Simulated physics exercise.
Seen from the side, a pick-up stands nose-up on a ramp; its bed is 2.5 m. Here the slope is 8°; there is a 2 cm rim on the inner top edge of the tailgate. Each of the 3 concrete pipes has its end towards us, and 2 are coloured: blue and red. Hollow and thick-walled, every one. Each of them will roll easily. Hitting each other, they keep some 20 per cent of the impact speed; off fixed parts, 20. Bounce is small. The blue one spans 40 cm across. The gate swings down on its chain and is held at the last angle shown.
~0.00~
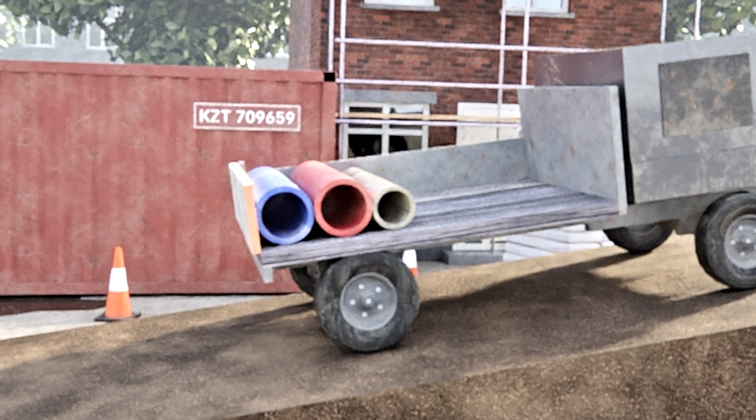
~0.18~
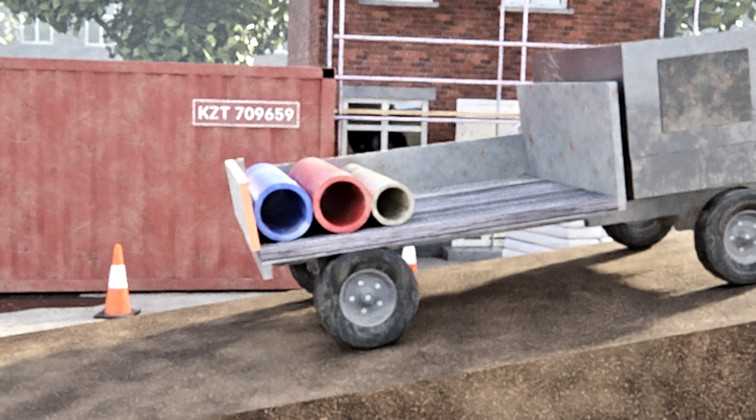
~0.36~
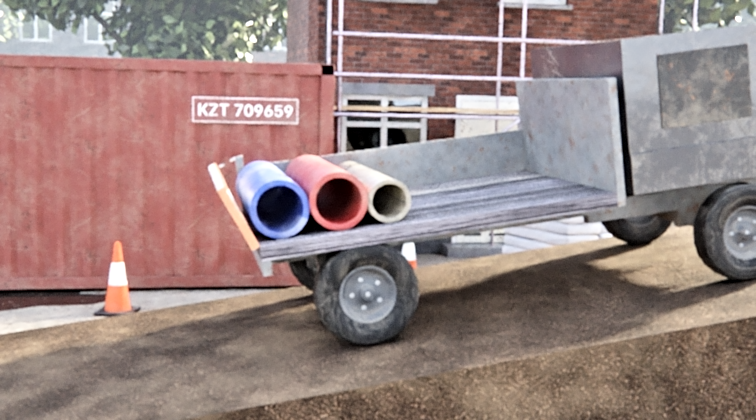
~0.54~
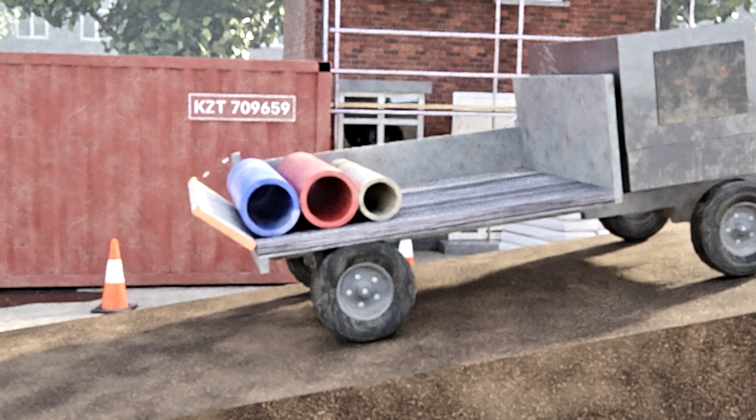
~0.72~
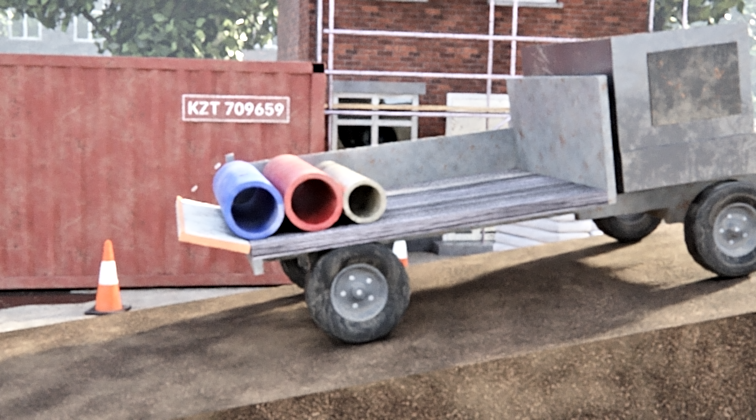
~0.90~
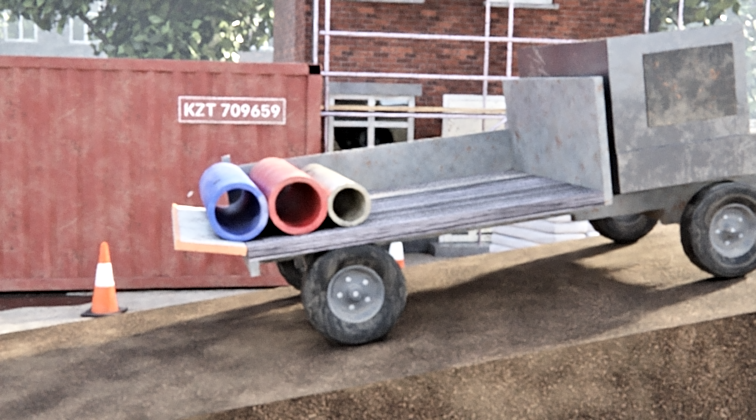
The tailgate of a pick-up standing nose-up on a slope swung down to the left until it was nearly level, and the blue, red and pale pipes shifted a little way left towards it.
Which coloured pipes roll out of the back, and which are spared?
Result - blue is kept aboard; red is kept aboard.
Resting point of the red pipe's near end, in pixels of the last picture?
Around (264, 210).
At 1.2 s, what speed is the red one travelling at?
0.3 m/s, give or take.
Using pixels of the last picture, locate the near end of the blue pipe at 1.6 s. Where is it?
Its near end sits close to (208, 210).
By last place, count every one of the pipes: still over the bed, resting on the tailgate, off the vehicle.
In that order: 2, 1, 0.
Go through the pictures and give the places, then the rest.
The first picture shows blue at (285, 216), red at (344, 208); gate 82° above level, tip at (248, 188); 3 of the 3 make up the bottom layer on the bed.
The second picture shows blue at (284, 212), red at (343, 204); gate 79° above level, tip at (244, 185).
The third picture shows blue at (280, 210), red at (339, 201); gate 59° above level, tip at (222, 191).
The fourth picture shows blue at (271, 208), red at (330, 199); gate 33° above level, tip at (197, 211).
The fifth picture shows blue at (255, 211), red at (314, 202); gate 11° above level, tip at (183, 236).
The sixth picture shows blue at (239, 213), red at (298, 205); gate 6° above level, tip at (178, 245).
After 1.2 s, blue is on the gate, 10 cm past the hinge, rolling left; red is on the bed, 25 cm short of the hinge, rolling left; 0 out so far.
After 1.6 s, blue is on the gate, 20 cm past the hinge, rolling left; red is on the bed, 20 cm short of the hinge, rolling left; 0 out so far.
At rest (2.0 s), blue is on the gate, 25 cm past the hinge; red is on the bed, 15 cm short of the hinge; 0 out so far.
